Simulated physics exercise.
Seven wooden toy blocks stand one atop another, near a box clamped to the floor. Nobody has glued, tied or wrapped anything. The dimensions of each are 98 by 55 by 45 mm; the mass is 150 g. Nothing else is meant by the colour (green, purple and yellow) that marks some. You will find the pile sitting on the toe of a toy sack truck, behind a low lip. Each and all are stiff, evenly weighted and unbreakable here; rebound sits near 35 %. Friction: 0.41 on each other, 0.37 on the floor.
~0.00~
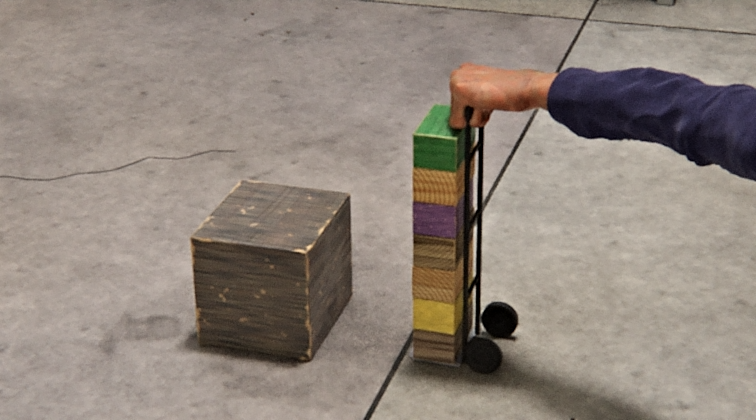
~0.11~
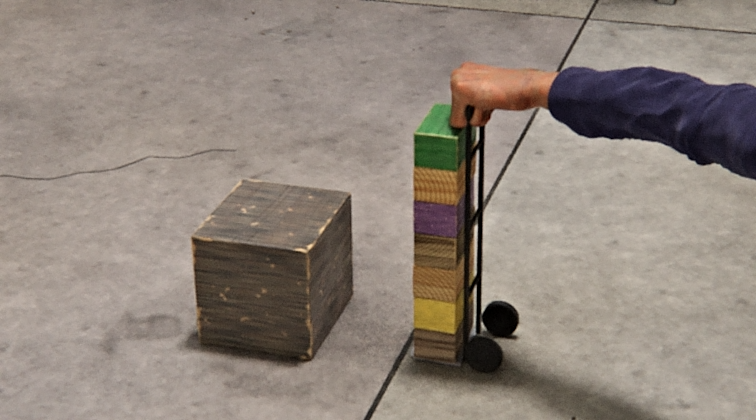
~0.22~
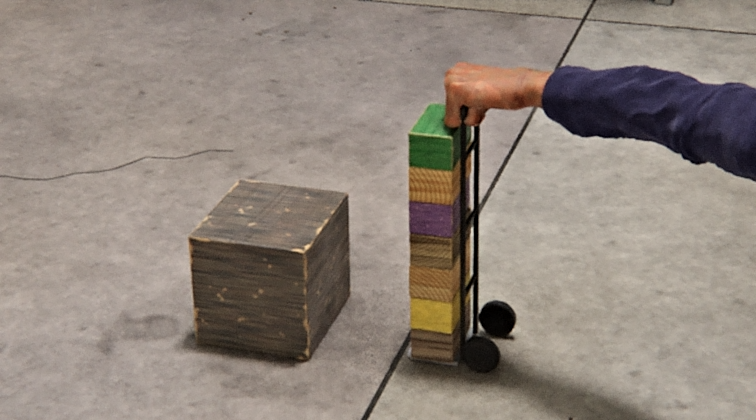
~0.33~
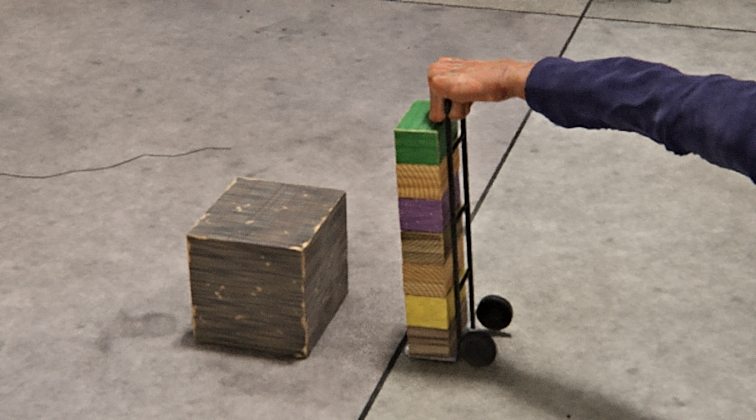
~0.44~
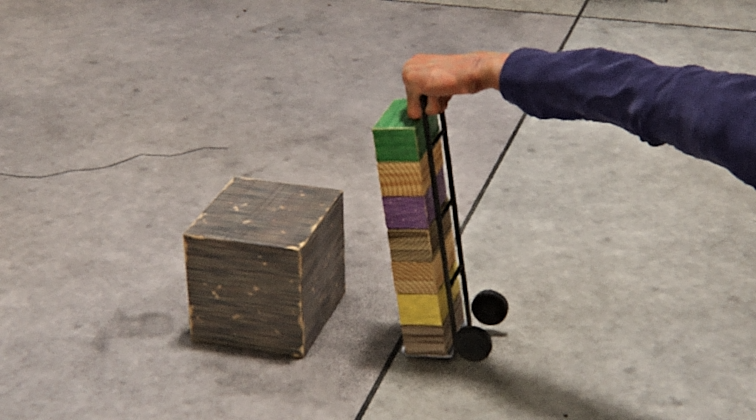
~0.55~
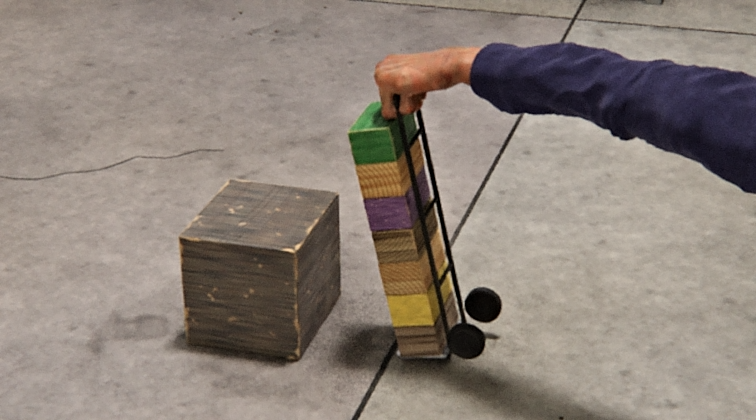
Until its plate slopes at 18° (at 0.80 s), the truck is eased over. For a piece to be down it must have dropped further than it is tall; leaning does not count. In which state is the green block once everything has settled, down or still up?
Seems to me it heads down.
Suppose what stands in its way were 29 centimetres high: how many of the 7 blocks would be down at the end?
0.
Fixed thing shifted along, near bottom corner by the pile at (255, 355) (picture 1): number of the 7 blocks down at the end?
Under that change, 5.
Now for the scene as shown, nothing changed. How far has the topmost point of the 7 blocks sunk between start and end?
Lower by close to 10 cm.
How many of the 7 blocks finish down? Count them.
2 in total.
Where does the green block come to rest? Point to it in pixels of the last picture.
It ends up at about (23, 262) in the last picture.
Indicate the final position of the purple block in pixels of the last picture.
Roughly at (329, 209).
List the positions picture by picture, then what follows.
In the first frame (pixels give the middle of a visible side), truck frame (467, 162) 0° forward; green block (435, 154); purple block (434, 221); yellow block (434, 317); none has stirred.
The second frame shows truck frame (468, 161) 0° forward; green block (436, 153).
The third frame shows truck frame (464, 161) 1° forward; green block (431, 152).
The fourth frame shows truck frame (450, 155) 3° forward; green block (416, 148) 3° from how it stood; purple block (420, 216) 3° from how it stood; movement in 7 of them.
The fifth frame shows truck frame (430, 151) 8° forward; green block (395, 145) 8° from how it stood; purple block (405, 213) 8° from how it stood; movement in 7 of them.
The sixth frame shows truck frame (407, 150) 12° forward; green block (372, 147) 12° from how it stood; purple block (387, 214) 12° from how it stood; yellow block (410, 311) 12° from how it stood; movement in 7 of them.
After 0.74 s, none of the 7 blocks down, 7 disturbed; green block 26° from how it stood, 16 mm lower; purple block 26° from how it stood.
After 0.98 s, 2 of the 7 blocks down; green block on its side; yellow block 42° from how it stood.
In the end (1.9 s), 2 of the 7 blocks down; green block 27 cm lower; yellow block 42° from how it stood; purple block 42° from how it stood, 27 mm lower. From the last view, middles, green block near (24, 262), yellow block near (390, 292).
